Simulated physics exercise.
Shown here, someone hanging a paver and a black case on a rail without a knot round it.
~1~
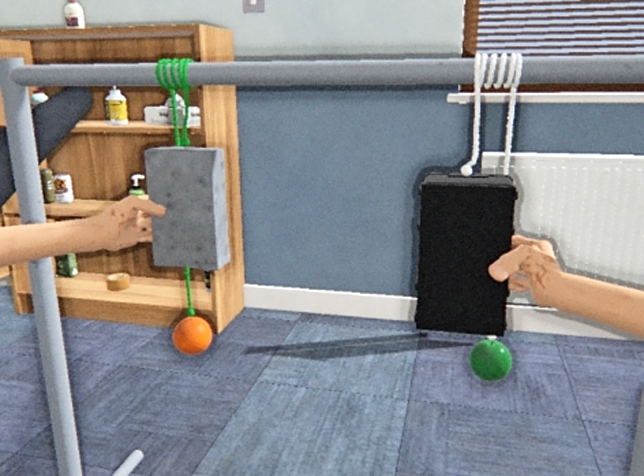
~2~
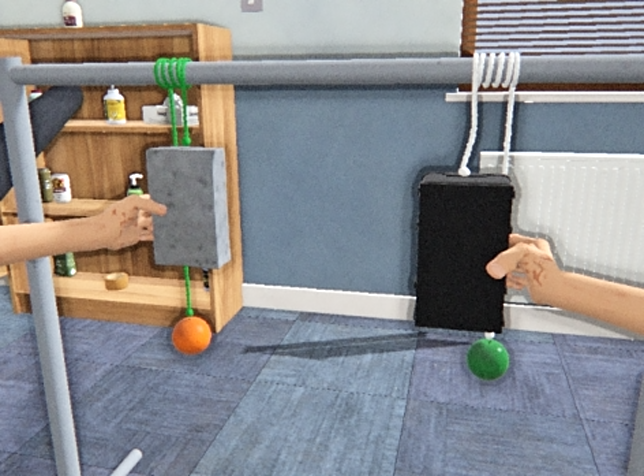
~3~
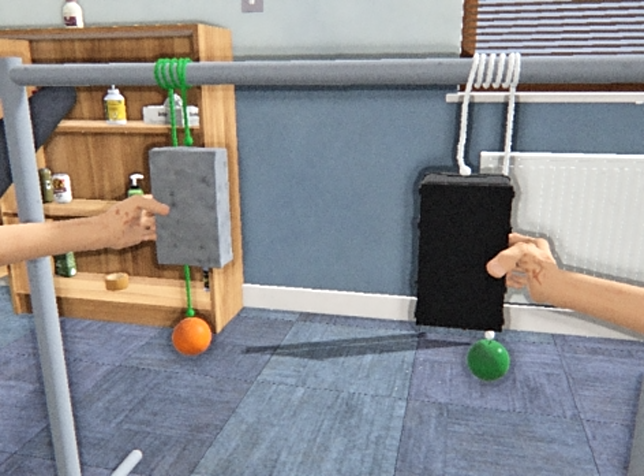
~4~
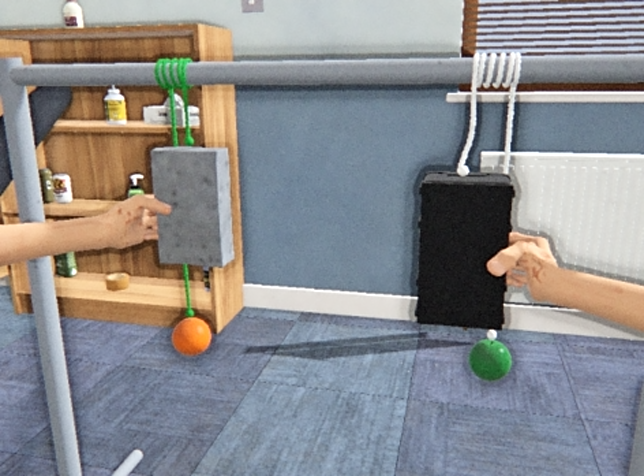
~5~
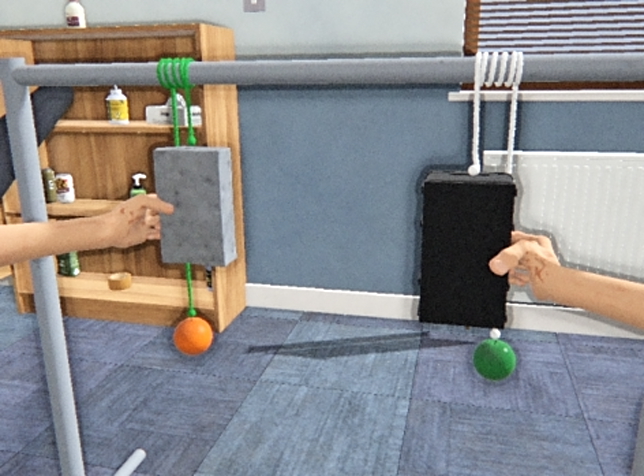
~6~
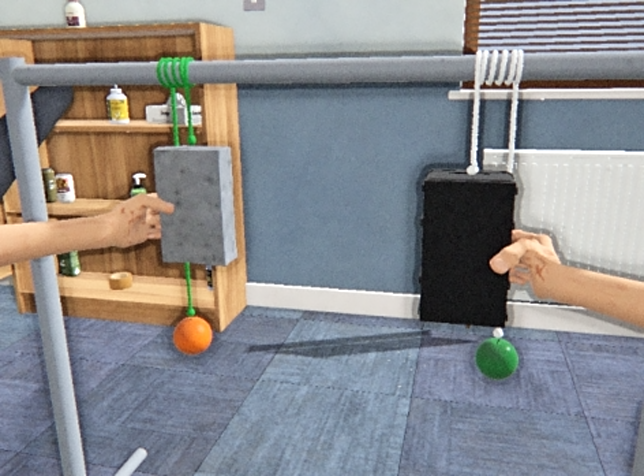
Black case and green ball swaying very slightly on white cord beside a grey slab, a hand held at each block.
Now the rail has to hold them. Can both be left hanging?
Outcome: The paver is held, the black case keeps its height.
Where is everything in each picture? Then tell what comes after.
The first picture shows paver (189, 208); black case (464, 252); left orange (192, 336); right apple (490, 360).
The second picture shows paver (189, 207); black case (462, 250).
The third picture shows paver (192, 207); black case (462, 250).
The fourth picture shows paver (194, 206); black case (463, 248).
The fifth picture shows paver (196, 206); black case (465, 248).
The sixth picture shows paver (196, 205); black case (465, 246); left shoelace wound several times round the rail; right shoelace wound several times round the rail.
Then, 0.36 s later than the last view, paver in the air near (195, 204); black case in the air near (468, 249).
Finally, paver in the air near (193, 204); black case in the air near (470, 252). The paver keeps its height and the black case stays hanging.
